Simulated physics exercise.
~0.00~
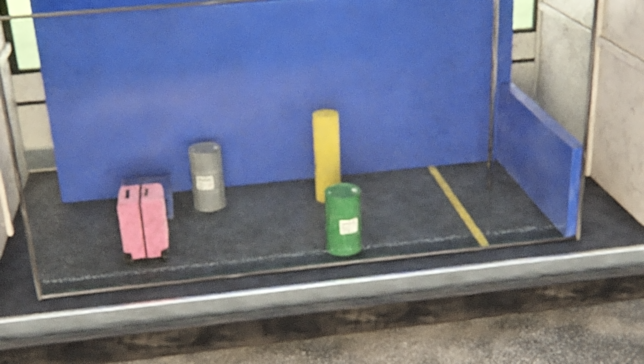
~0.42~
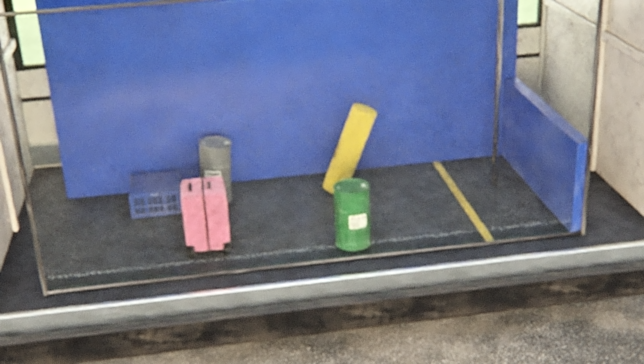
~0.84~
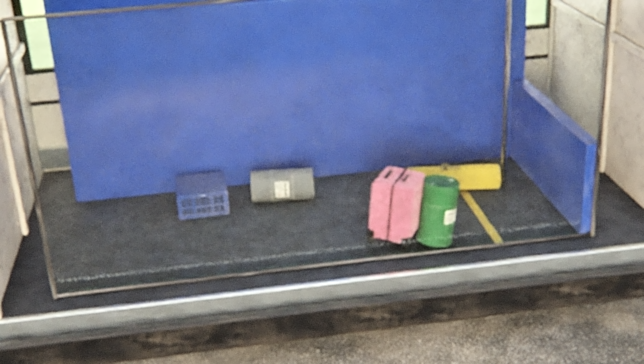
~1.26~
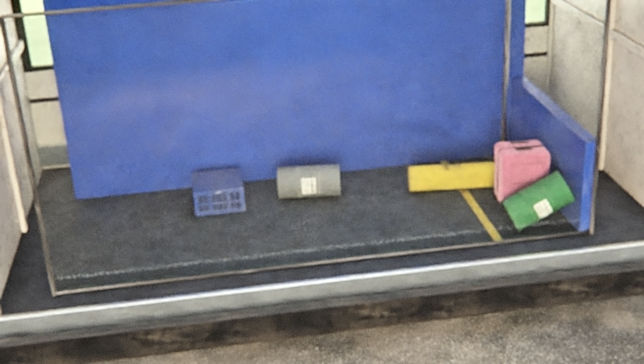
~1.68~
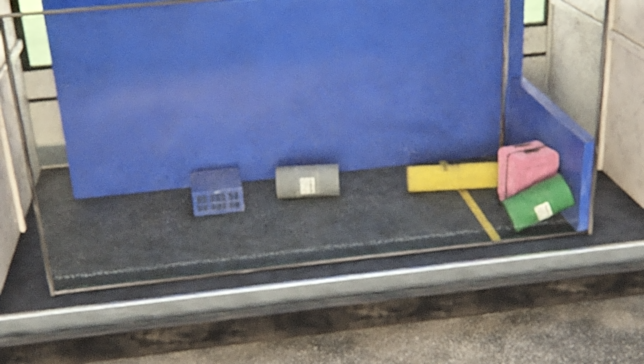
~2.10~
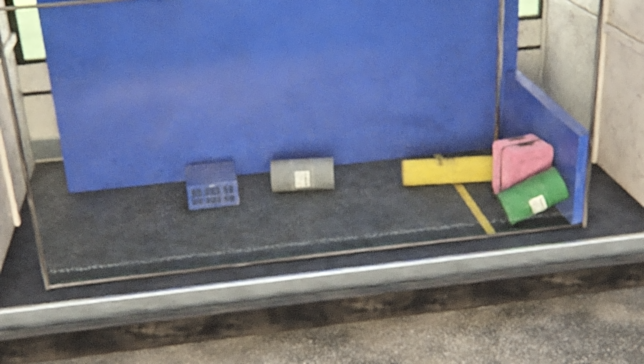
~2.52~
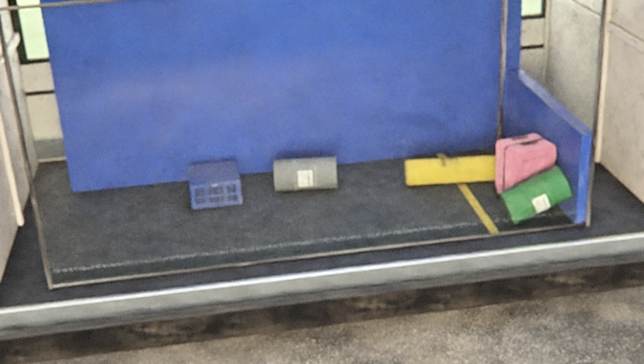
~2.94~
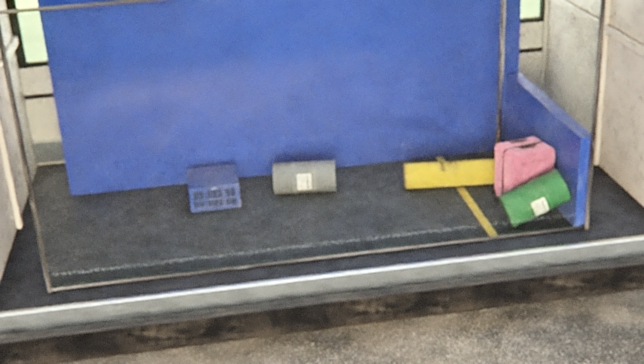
At the start, a pink wheeled case, a green drum, a grey drum and a yellow roll stand upright on a dark platform, with a blue crate near the blue back wall. The pink case slides right while the yellow roll begins to lean. Then the case reaches the green drum, which is tilting, as the roll and grey drum lie on their sides and the crate shifts right. The case and green drum continue across the yellow line to the right end. Everything settles, with the green drum on its side beside the case and the rest short of the line.
